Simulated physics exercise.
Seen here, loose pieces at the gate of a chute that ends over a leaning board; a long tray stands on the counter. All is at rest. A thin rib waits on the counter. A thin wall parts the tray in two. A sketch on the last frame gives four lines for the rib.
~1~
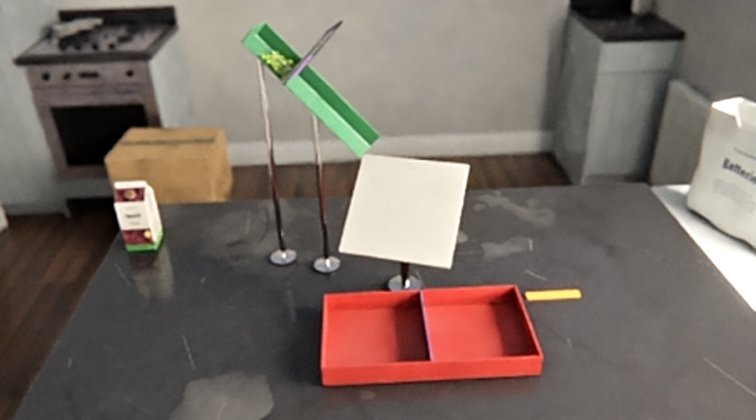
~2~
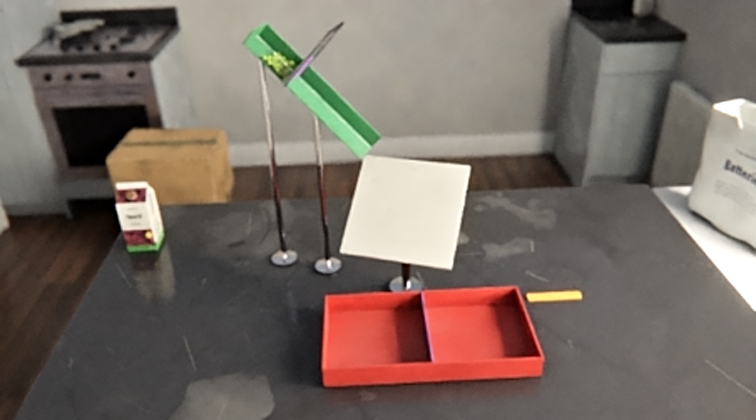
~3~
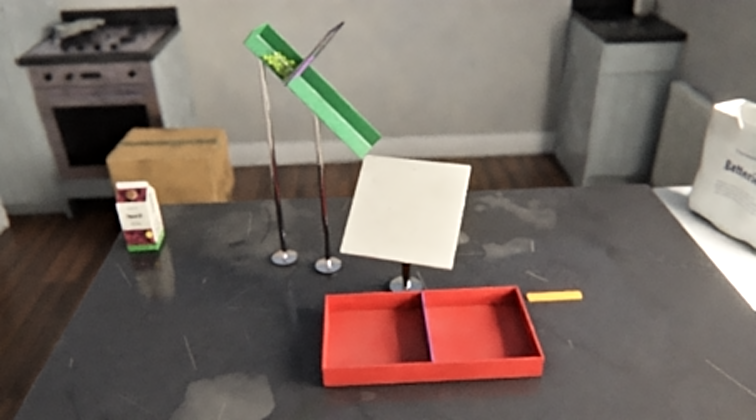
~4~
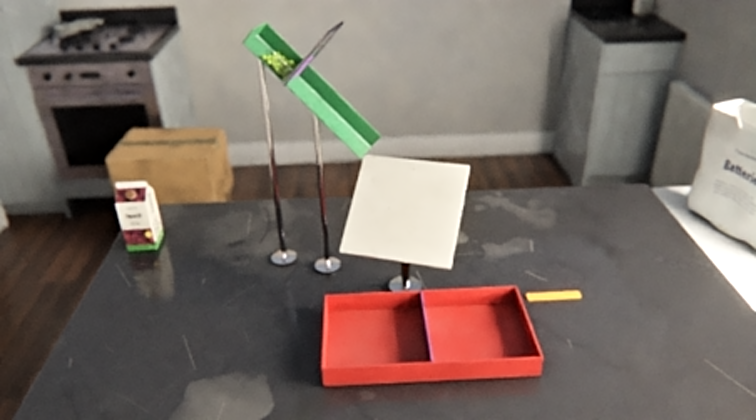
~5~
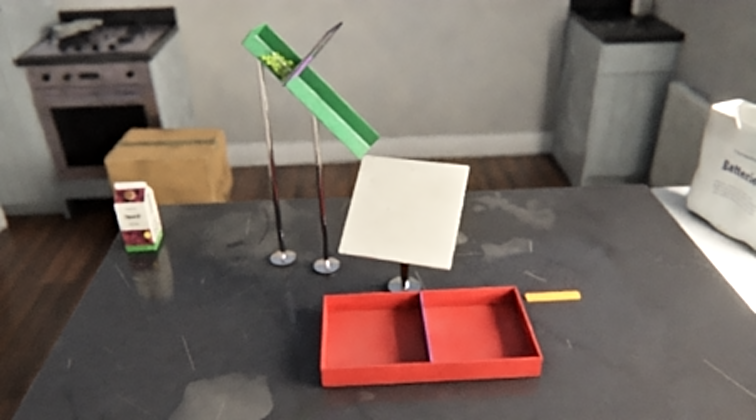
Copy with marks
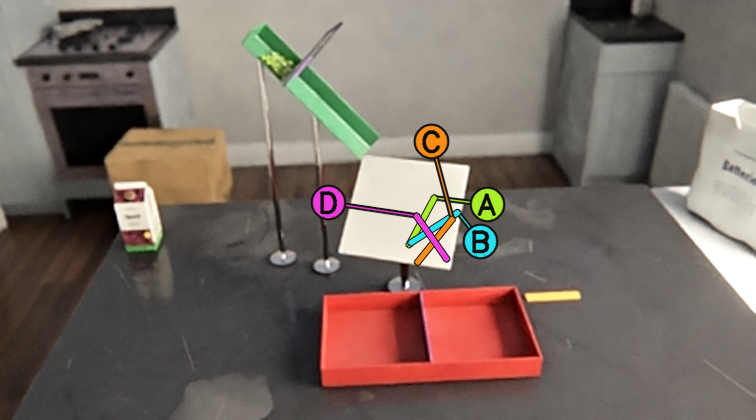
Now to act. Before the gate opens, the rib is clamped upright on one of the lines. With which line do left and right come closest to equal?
D beats the others.
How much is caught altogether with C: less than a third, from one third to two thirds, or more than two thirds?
It is more than two thirds.
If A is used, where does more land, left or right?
More lands on the left.
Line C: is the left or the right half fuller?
The left half.
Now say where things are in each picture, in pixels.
The first frame shows load behind the gate near (284, 67), dried peas; lip of the chute near (365, 152), sloping fairly steeply.
The second frame shows middle of the board near (405, 209), tilted fairly steeply; middle of its low edge near (394, 260); of its high edge near (416, 161).
The third frame shows front corners of the tray near (323, 368) and (543, 358); front end of its middle wall near (433, 363); gate still shut near (305, 64).
The fourth frame shows middle of the load near (285, 67); lip near (366, 153).
The fifth frame shows middle of the load near (284, 68); lip near (365, 153).
On the marked copy, line A from (434, 197) to (409, 244); line B from (457, 212) to (410, 242); line C from (452, 219) to (417, 262); line D from (416, 215) to (446, 259).
With A, of what is caught, all but a few in the left half, only a few in the right.
With B, of what is caught, all but a few in the left half, only a few in the right.
With C, of what is caught, all but a few in the left half, a small share in the right.
With D, of what is caught, close to a third in the left half, close to two thirds in the right.
